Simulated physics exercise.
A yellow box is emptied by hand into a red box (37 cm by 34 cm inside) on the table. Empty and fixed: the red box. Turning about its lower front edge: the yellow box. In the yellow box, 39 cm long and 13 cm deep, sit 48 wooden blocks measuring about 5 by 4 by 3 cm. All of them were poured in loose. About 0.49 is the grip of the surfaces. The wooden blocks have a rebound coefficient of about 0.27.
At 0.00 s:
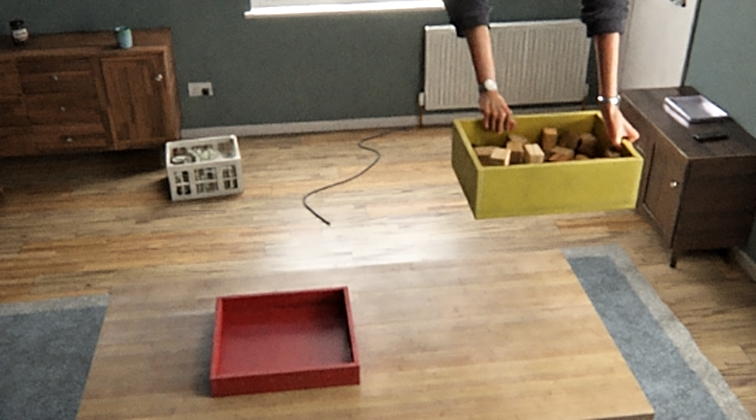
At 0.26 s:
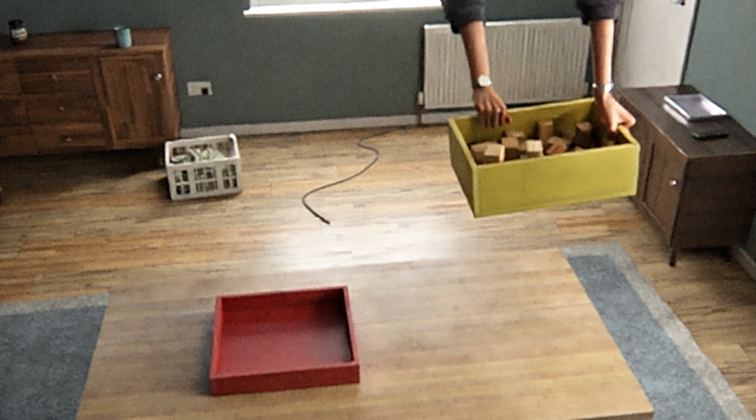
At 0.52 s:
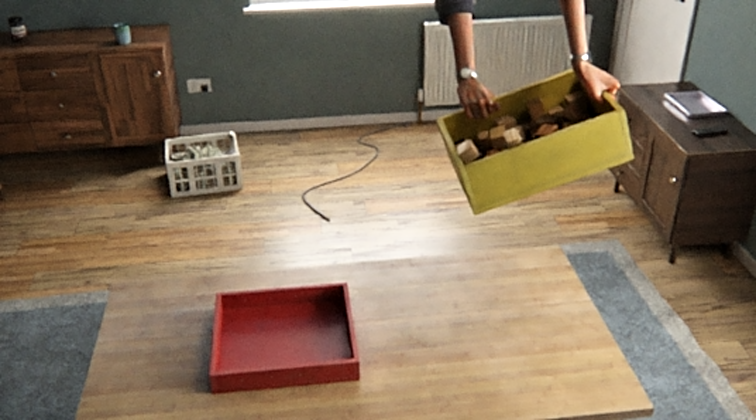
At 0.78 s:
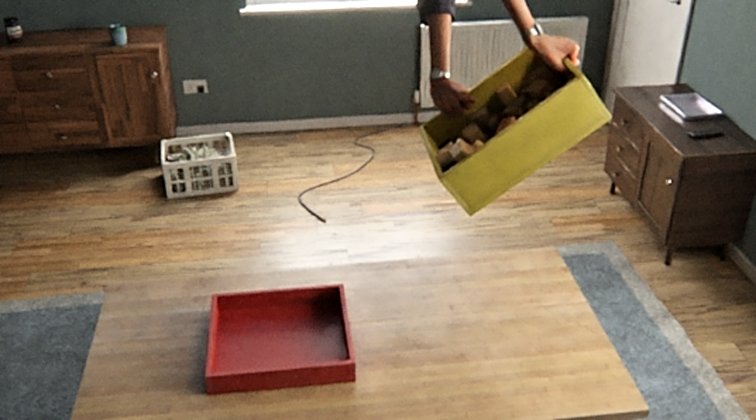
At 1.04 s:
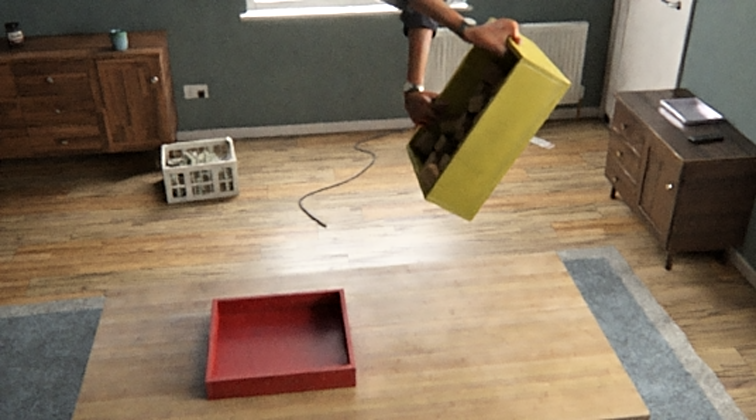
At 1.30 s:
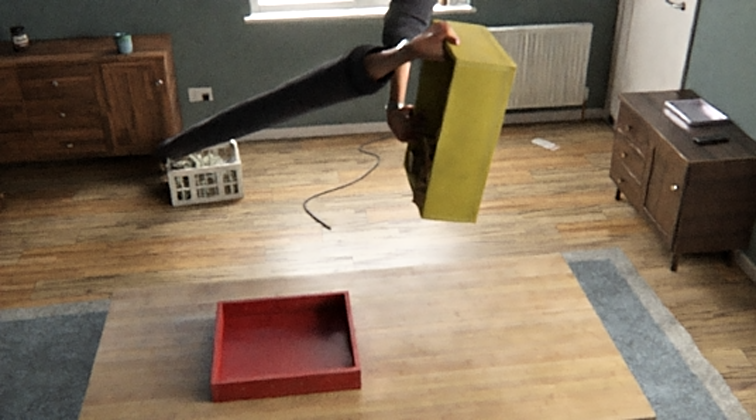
At the start, two hands hold a yellow box of wooden blocks nearly level, above and to the right of a red box on a table. The hands turn the yellow box steadily leftward until it stands almost on end, its open side facing left, while the red box remains empty.
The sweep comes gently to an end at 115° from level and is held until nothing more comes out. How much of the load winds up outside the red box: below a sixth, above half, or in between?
In the end, the greater part of them sit outside the red box.
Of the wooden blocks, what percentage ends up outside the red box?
60 %.
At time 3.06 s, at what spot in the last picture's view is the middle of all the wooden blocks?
Somewhere around (366, 337) in pixels.
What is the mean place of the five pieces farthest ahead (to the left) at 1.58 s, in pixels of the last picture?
Their mean place is roughly (398, 174) in the last picture.
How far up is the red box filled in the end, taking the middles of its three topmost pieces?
Around 3 centimetres.
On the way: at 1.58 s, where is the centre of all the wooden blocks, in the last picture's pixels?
Near pixel (434, 173).
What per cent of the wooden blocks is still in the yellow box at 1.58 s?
Near 95 per cent, give or take.
After 1.58 s, tilt 99°; 46 still in the yellow box and 2 in the air.
After 1.94 s, tilt 114°; 26 still in the yellow box, 3 in the red box, 3 outside the red box and 16 in the air.
After 2.43 s, tilt 115°; 5 still in the yellow box, 17 in the red box, 20 outside the red box and 6 in the air.
Outcome (at 3.06 s), 18 in the red box and 30 outside the red box. Asked share, 30 of 48, 62 per cent.
